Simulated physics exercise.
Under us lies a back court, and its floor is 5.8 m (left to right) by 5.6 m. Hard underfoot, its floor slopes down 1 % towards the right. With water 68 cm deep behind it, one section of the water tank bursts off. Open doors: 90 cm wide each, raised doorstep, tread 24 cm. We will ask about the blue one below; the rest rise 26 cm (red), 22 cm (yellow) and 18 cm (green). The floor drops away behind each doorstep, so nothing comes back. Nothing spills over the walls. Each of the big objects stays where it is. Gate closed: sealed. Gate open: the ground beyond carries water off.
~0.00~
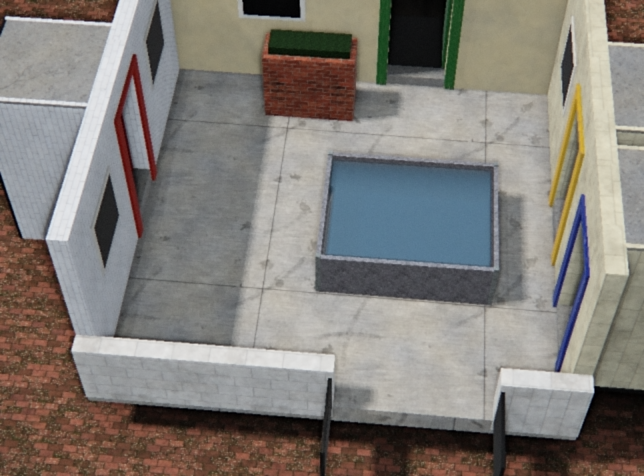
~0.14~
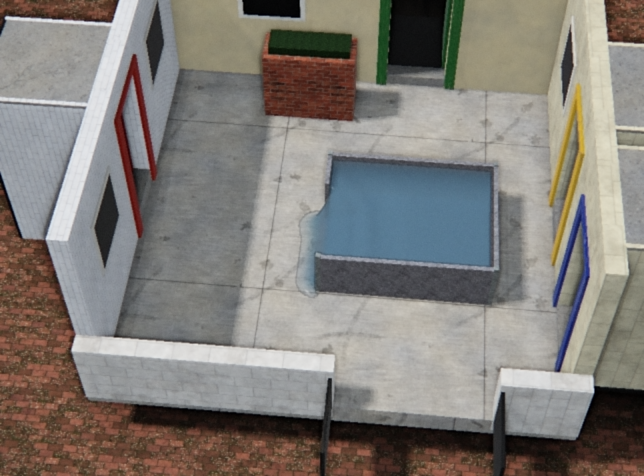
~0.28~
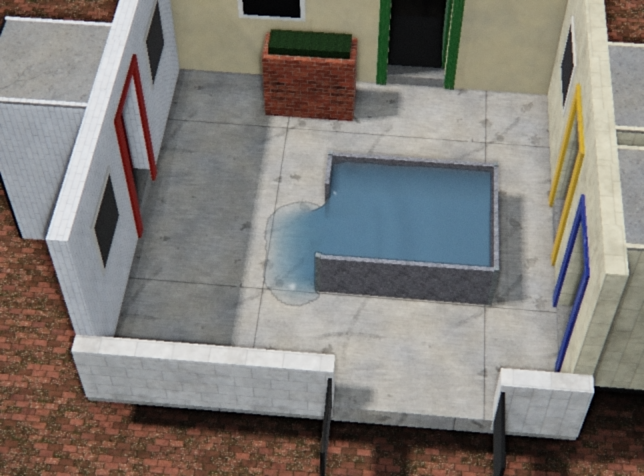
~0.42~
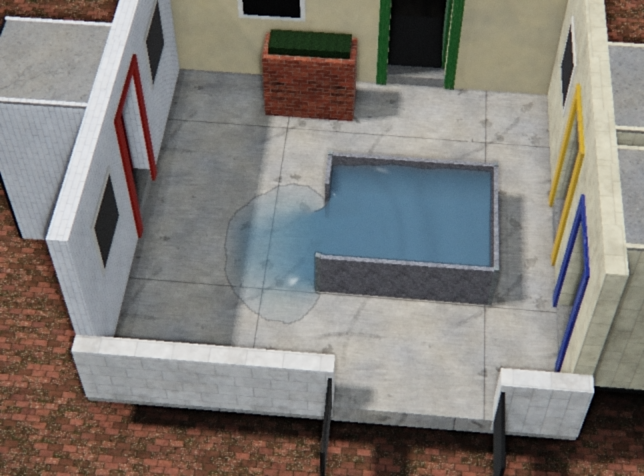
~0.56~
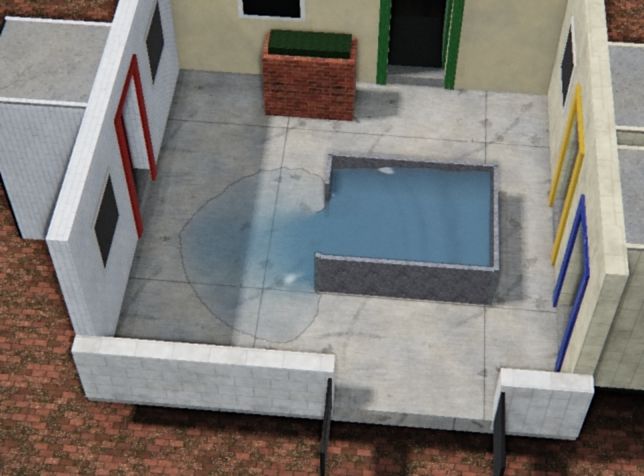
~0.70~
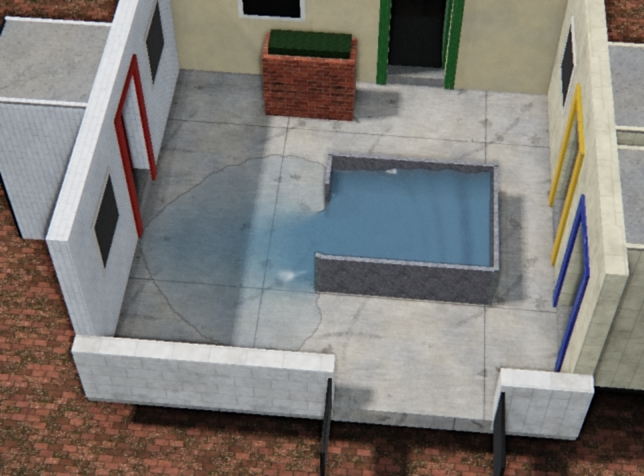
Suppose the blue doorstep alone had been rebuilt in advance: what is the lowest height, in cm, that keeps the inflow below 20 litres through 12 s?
About 14 cm.
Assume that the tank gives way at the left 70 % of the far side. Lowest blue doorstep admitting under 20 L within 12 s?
I'd say close to 10.0 cm.
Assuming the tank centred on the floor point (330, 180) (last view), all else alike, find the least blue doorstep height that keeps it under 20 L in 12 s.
A minimum of about 11.0 cm.
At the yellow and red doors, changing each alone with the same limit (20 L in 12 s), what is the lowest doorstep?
Close to 10.0 cm (yellow) and close to 25 cm (red).
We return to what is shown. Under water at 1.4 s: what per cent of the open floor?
Wet share: Near 35 %.
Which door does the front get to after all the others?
The yellow one.
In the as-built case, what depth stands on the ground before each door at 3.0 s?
Door by door, in centimetres - red 23, yellow 0, blue 0, green 0.
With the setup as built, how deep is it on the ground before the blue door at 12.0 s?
The depth there is around 10.5 cm.
After 1.4 s water covers 35 % of the floor, deepest (36 cm) near (317, 263); it has not reached the blue door.
After 3.0 s water covers 40 % of the floor, deepest (32 cm) near (132, 269); it has not reached the blue door.
After 12.0 s water covers 100 % of the floor, deepest (14 cm) near (547, 112); 10 cm at the blue door, 135 litres in over its 8 cm doorstep.
At the blue door as built, the water arrived by 4.6 s and peaked near 18 cm at 5.4 s.
With a doorstep of 12 cm, 42 litres would have come in within the 12 s; with 16.5 cm, 7 litres. So under 20 litres takes about 14 cm.
